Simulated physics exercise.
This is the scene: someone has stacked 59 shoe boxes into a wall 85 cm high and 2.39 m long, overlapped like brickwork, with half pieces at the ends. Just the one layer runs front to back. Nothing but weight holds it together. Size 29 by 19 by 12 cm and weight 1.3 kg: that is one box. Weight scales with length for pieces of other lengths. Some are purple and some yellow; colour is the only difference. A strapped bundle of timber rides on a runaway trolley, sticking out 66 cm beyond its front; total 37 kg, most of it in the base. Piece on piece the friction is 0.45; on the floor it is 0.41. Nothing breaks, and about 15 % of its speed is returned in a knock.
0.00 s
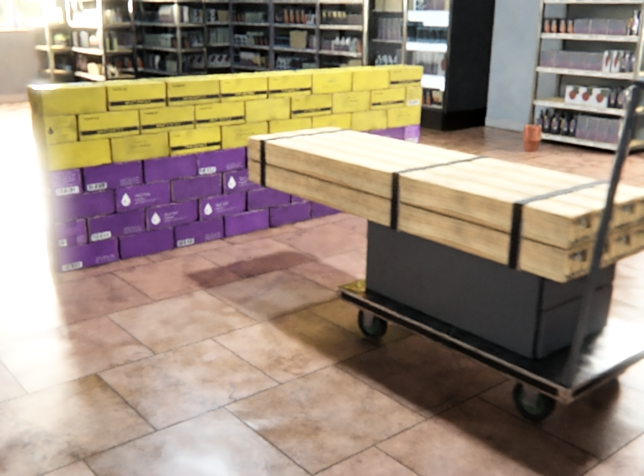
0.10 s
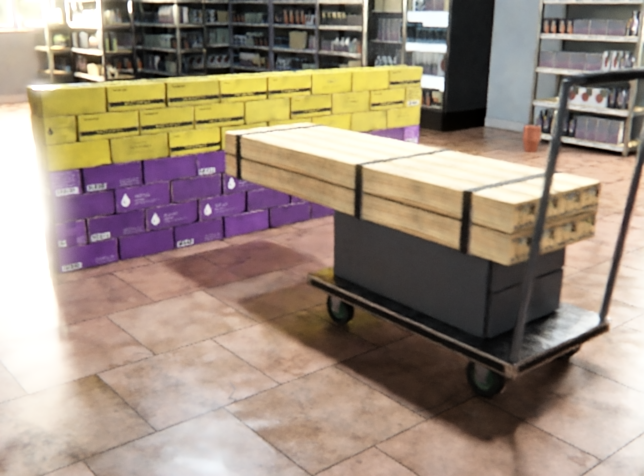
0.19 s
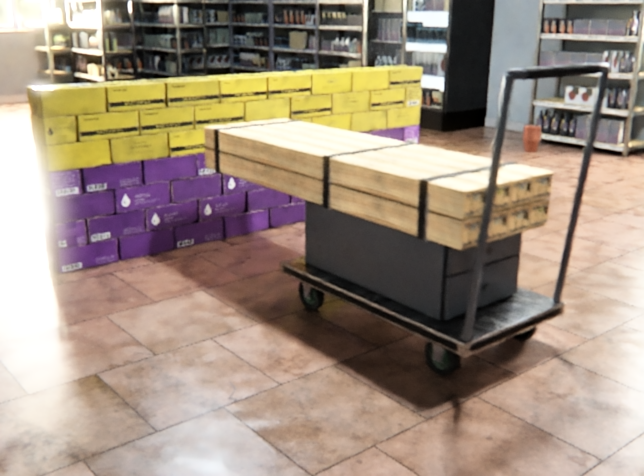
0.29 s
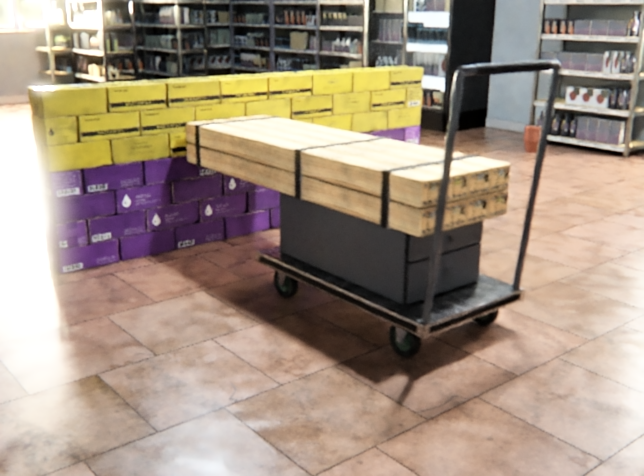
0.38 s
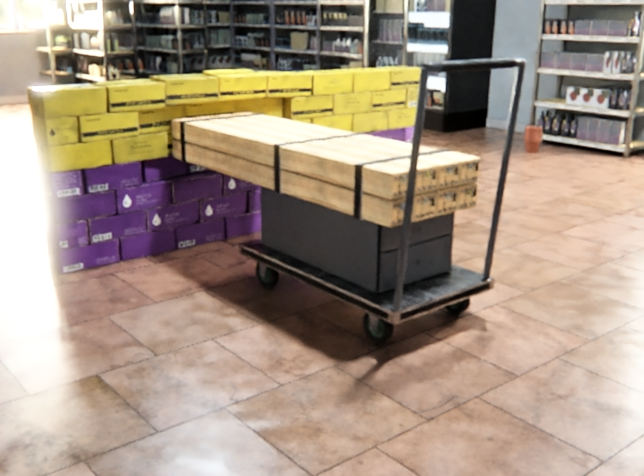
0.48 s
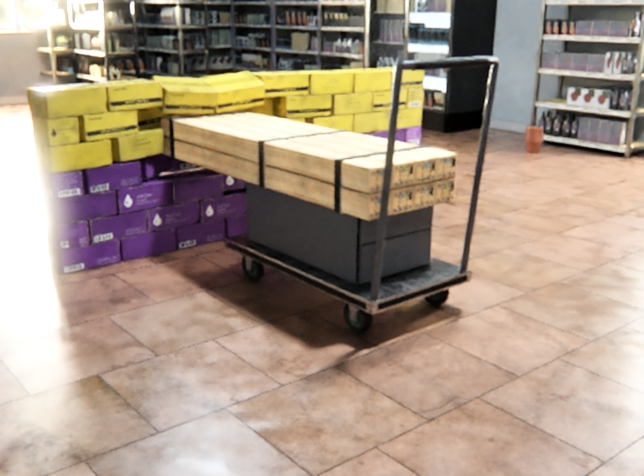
In this clip, a flat cart carrying strapped wooden planks on dark boxes rolls leftward across a tiled floor toward a wall of yellow and purple boxes, and the planks' front end pushes into it, shifting and tilting several yellow boxes.
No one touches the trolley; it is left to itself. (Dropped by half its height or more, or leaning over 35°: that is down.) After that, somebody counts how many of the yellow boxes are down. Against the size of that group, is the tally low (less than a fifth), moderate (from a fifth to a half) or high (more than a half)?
High.
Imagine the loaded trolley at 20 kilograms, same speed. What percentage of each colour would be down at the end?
Colour by colour that makes purple 10, yellow 60 percent.
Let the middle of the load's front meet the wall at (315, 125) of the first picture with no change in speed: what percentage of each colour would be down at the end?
Purple 10 %, yellow 60 %.
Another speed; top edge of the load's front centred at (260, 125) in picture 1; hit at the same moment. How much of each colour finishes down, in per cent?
You'd end up with purple at 20 per cent down and yellow at 60 per cent.
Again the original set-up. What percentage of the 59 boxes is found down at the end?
Something close to 30 percent of them.
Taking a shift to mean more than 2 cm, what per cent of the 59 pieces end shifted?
That is 45 per cent.
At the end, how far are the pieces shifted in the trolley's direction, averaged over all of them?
Around 25 centimetres.
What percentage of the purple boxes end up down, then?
Of the purple ones, 10 in a hundred finish down.
After 0.62 s, load 37 cm past the wall's line, still rolling; 3 of the 25 yellow boxes down (4 of 59 in all colours); top yellow box unmoved; top purple box leaning 46°, 21 cm lower.
After 0.84 s, load 60 cm past the wall's line, still rolling; 10 of the 25 yellow boxes down (13 of 59 in all colours); top yellow box unmoved; top purple box on its side.
After 1.08 s, load 79 cm past the wall's line, still rolling; 15 of the 25 yellow boxes down (18 of 59 in all colours); top yellow box unmoved; top purple box on its side.
After 1.38 s, load 88 cm past the wall's line, still rolling; 15 of the 25 yellow boxes down (18 of 59 in all colours); top yellow box unmoved; top purple box on its side.
At rest (2.8 s), load 88 cm past the wall's line, stopped; 15 of the 25 yellow boxes down (18 of 59 in all colours); top yellow box unmoved; top purple box on its side. That is 60 per cent. As the last picture would show them, middles, top yellow box near (363, 81), top purple box near (176, 201).
